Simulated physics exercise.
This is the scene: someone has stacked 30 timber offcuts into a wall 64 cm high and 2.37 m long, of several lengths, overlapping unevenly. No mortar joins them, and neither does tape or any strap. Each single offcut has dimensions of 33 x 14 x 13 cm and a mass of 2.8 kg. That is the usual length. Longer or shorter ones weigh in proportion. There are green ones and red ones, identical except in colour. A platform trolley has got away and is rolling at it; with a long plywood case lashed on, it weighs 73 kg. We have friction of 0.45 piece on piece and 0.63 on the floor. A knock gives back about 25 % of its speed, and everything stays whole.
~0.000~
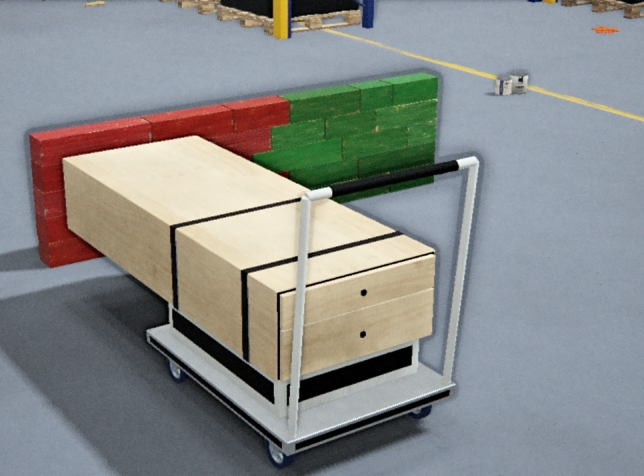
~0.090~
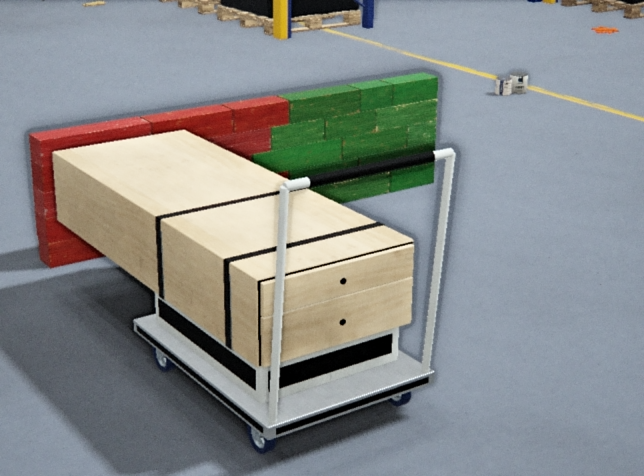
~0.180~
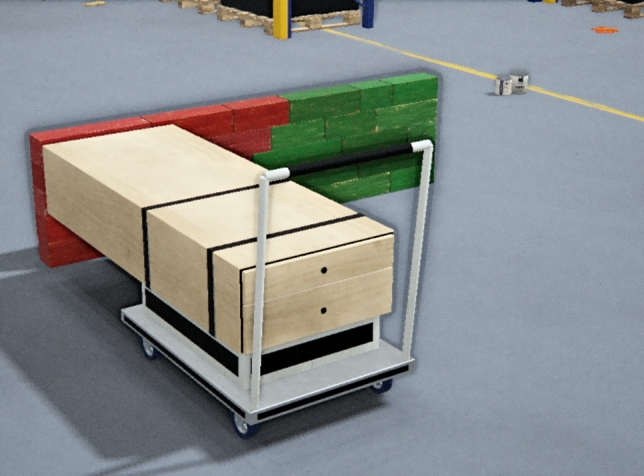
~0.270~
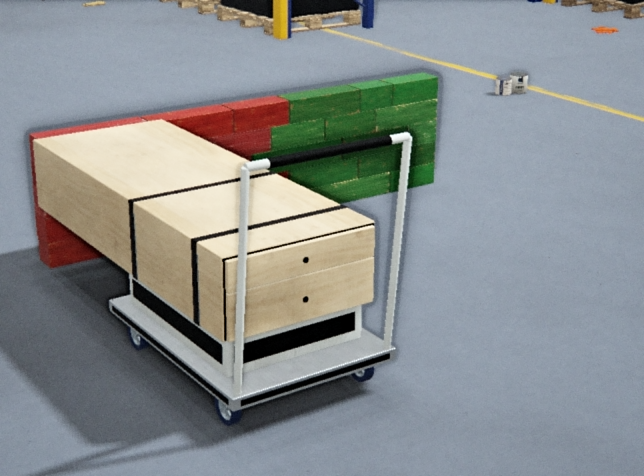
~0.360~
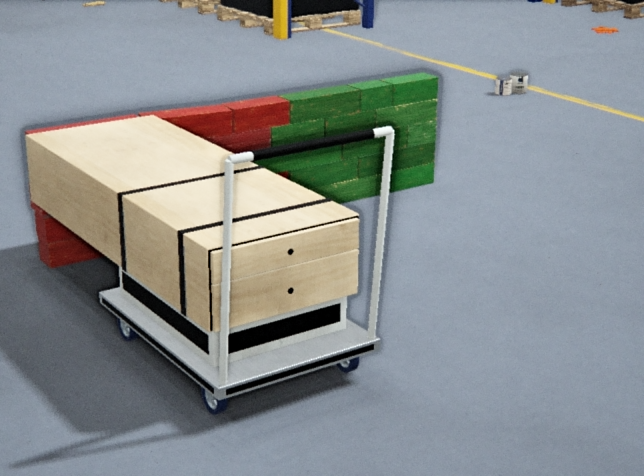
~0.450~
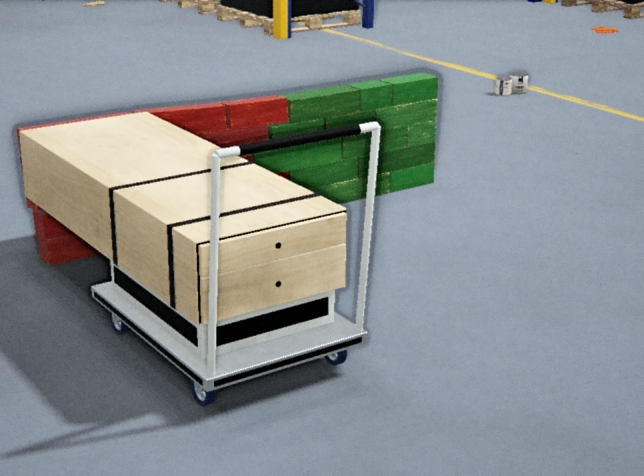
A low wall of red and green blocks stood on the floor while a trolley carrying a long, strapped wooden case rolled leftward and away, the case's far end pushing into the red section.
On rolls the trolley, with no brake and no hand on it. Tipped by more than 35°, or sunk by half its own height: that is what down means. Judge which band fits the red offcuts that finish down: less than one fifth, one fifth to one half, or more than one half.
The band is more than one half.
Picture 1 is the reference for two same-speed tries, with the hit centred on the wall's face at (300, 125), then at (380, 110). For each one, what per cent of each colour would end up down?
Down by colour - red: 20%, then 20%; green: 70%, then 70%.
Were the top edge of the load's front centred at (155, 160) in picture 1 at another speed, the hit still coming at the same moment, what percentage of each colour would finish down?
Down at the end: Red 60 per cent, green 0 per cent.
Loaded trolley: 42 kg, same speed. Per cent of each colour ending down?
Down at the end: Red 70 per cent, green 0 per cent.
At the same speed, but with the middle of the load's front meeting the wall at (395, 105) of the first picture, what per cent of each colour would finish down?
The red ones would be 0 per cent down and the green ones 50 per cent.
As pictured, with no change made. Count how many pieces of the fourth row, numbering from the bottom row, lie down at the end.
The number that finish down is 3.
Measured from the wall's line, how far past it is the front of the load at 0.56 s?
Reading: Approx. 20 cm past the line.
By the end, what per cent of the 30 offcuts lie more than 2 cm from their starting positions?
I get 35 %.
After 0.56 s, load 20 cm past the wall's line, still rolling; none of the 16 red offcuts down (0 of 30 in all colours); top red offcut leaning 21°, 44 mm lower.
After 0.74 s, load 33 cm past the wall's line, still rolling; 11 of the 16 red offcuts down (11 of 30 in all colours); top red offcut leaning 53°, 25 cm lower.
After 1.04 s, load 54 cm past the wall's line, still rolling; 11 of the 16 red offcuts down (11 of 30 in all colours); top red offcut upside down.
At rest (1.7 s), load 92 cm past the wall's line, still rolling; 11 of the 16 red offcuts down (11 of 30 in all colours); top red offcut upside down; top green offcut unmoved. That is 69 per cent. As the last picture would show them, middles, top red offcut near (53, 180), top green offcut near (319, 104).
